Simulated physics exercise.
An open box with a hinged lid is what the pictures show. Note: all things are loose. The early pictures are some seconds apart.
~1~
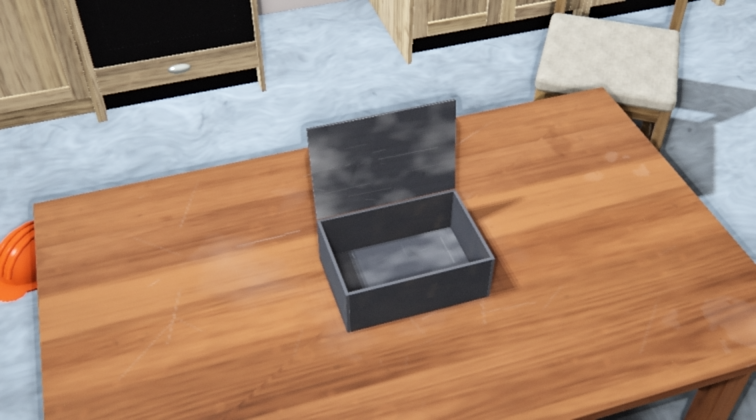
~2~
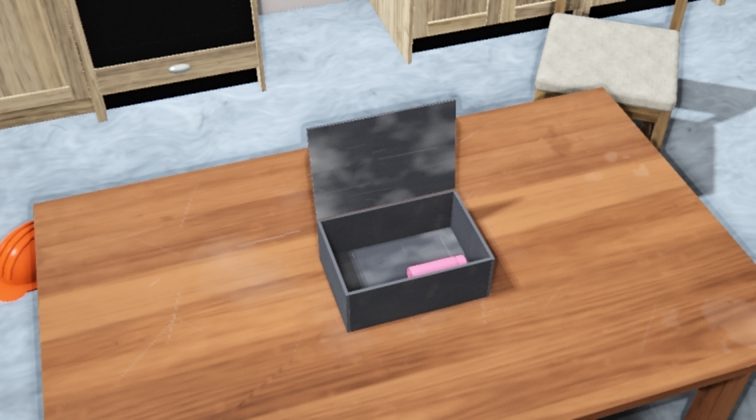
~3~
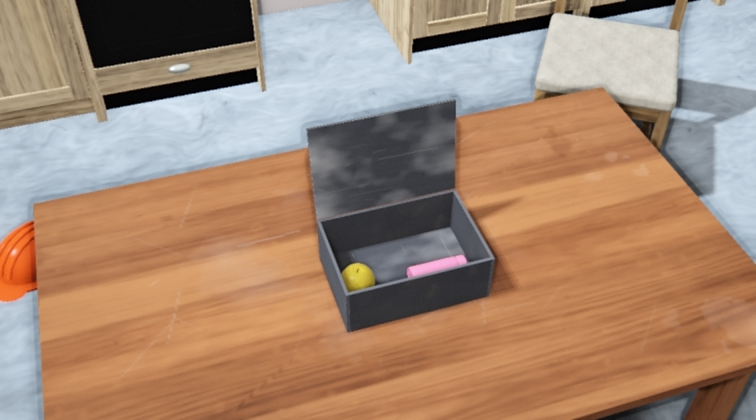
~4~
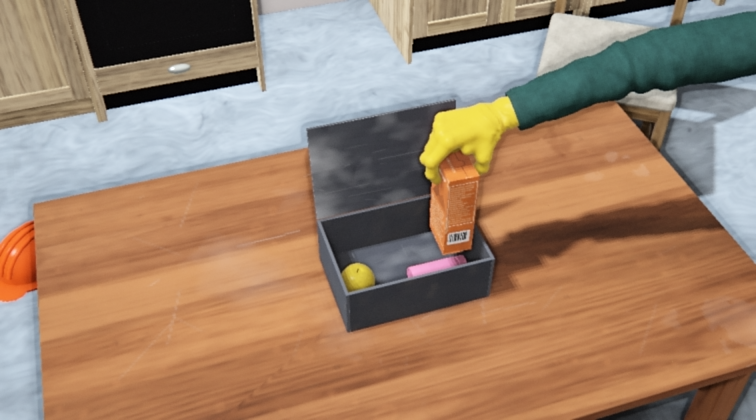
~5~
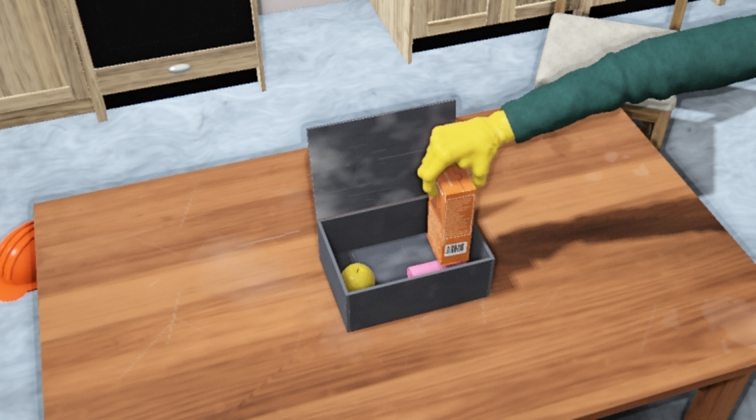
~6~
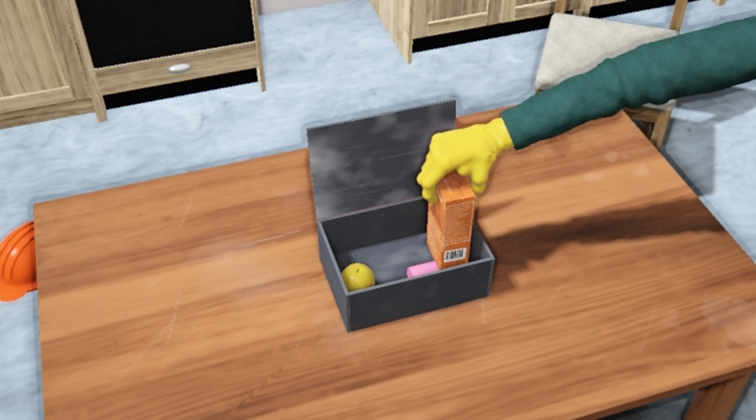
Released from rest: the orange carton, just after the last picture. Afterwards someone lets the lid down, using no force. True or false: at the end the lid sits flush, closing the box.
False, a gap remains.
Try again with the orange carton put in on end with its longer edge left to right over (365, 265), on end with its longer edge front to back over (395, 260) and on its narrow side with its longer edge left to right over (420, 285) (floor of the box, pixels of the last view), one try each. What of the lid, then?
Going through the three tries, the lid hangs open, then hangs open, then settles all the way.
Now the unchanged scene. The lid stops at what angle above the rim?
Measured angle - around 80°.
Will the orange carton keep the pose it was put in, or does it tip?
It ends up tilted.
Then, 0.30 s past the last view, orange carton rocked 36° from its first pose near (446, 220); pink shaker displaced a little.
Then, 0.40 s past the last view, orange carton rocked 46° from its first pose near (448, 222); pink shaker displaced about its own width.
Then, 1.10 s past the last view, lid starting down; orange carton rocked 41° from its first pose near (447, 223); pink shaker displaced about its own width.
Finally, lid 80° above the rim; down or leaning hard in the box, orange carton; the other 2 still in place. Final places as the last picture's camera would see them, orange carton near (447, 223).
